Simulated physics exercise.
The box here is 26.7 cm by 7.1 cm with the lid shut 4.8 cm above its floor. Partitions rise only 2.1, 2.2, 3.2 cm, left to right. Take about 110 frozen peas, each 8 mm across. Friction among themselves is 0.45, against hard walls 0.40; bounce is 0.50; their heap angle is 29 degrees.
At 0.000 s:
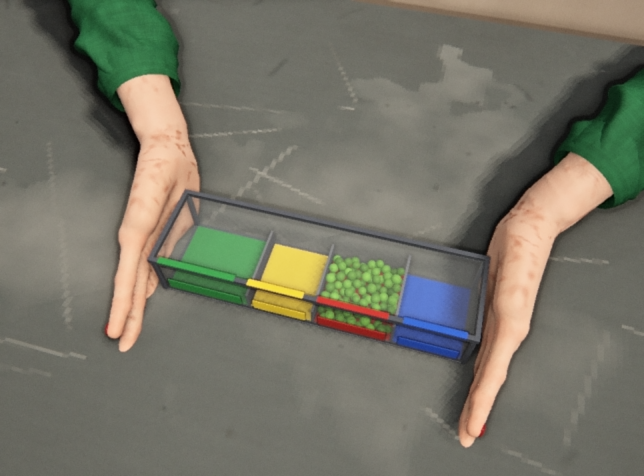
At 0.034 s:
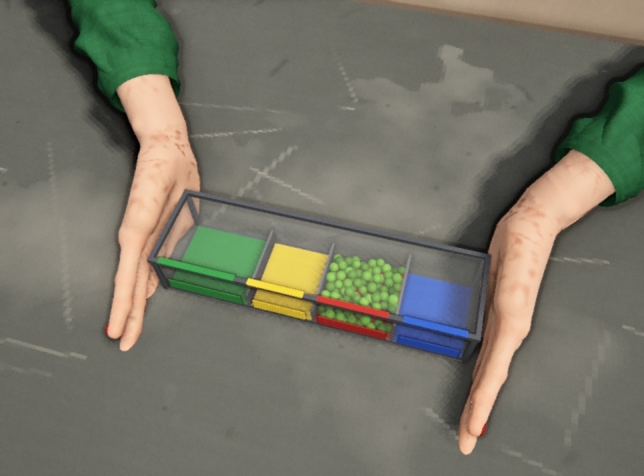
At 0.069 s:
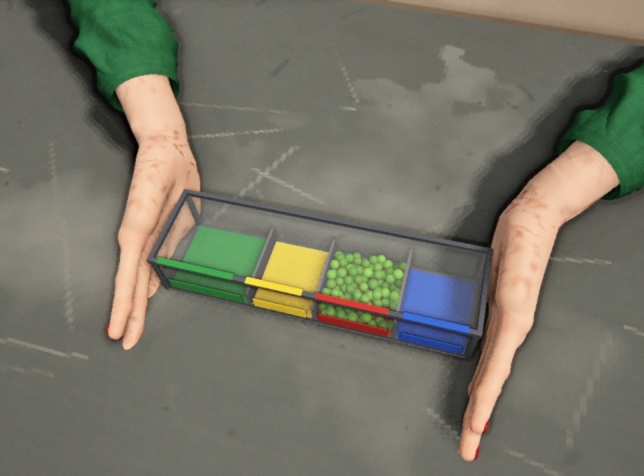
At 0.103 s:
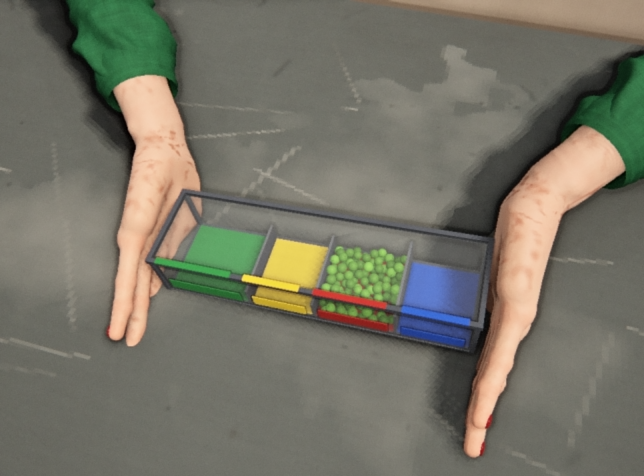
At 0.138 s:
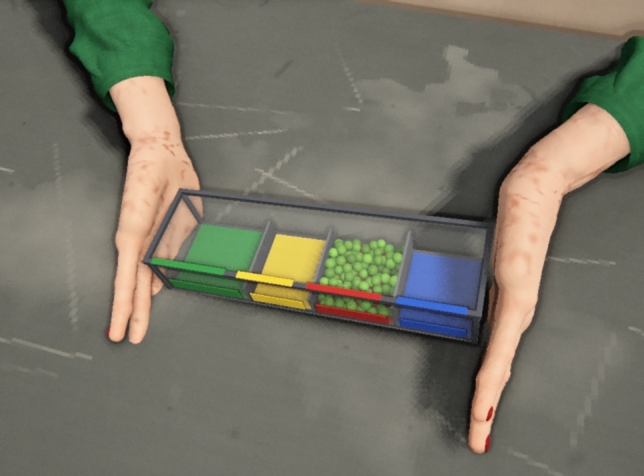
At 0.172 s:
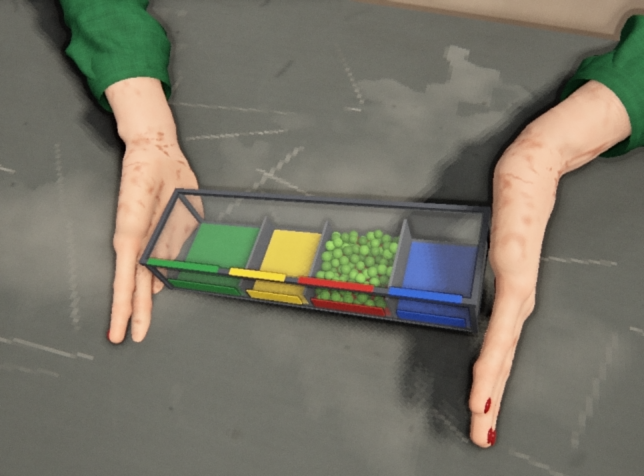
On a scuffed grey surface, two green-sleeved hands turning a clear four-section box slightly, green balls staying in the red section.
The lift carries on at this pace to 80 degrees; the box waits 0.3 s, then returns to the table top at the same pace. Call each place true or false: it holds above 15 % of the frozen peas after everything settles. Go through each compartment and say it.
Red compartment: True, blue compartment: False, green compartment: True, yellow compartment: False.
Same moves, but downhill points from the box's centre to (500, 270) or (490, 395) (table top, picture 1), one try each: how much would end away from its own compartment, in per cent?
Roughly 30 per cent on the first try and 25 per cent on the second.
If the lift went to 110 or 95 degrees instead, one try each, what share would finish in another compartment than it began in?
About 100 and 95 per cent.
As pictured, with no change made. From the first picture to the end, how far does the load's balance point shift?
Measured shift: Some 10.0 cm.
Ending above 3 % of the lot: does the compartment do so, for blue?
Blue compartment - not above it.
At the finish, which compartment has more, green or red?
The green compartment.
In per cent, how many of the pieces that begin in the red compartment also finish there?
Some 30 percent.
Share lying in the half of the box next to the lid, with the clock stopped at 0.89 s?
Close to 40 in a hundred.
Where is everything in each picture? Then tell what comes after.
The first picture shows box tilt 0 degrees, front corners at (154, 258) and (475, 337); red 100 %.
The second picture shows box tilt 1 degrees, front corners at (154, 259) and (475, 336).
The third picture shows box tilt 3 degrees, front corners at (153, 259) and (477, 331).
The fourth picture shows box tilt 6 degrees, front corners at (152, 259) and (478, 324), lowest corner left front.
The fifth picture shows box tilt 10 degrees, front corners at (149, 260) and (476, 312), lowest corner left front.
The sixth picture shows box tilt 15 degrees, front corners at (146, 260) and (471, 300), lowest corner left front; red 100 %. The box's pace is about 130 degrees a second.
Then, at 0.89 s, tilt 80 degrees; red 45 %, green 50 %, yellow 10 %.
Then, at 1.37 s, tilt 44 degrees; red 30 %, green 60 %, yellow 10 %.
Then, at 1.91 s, tilt 0 degrees; red 30 %, green 60 %, yellow 10 %.
At rest (2.3 s), red 30 %, blue 0 %, green 60 %, yellow 10 %.
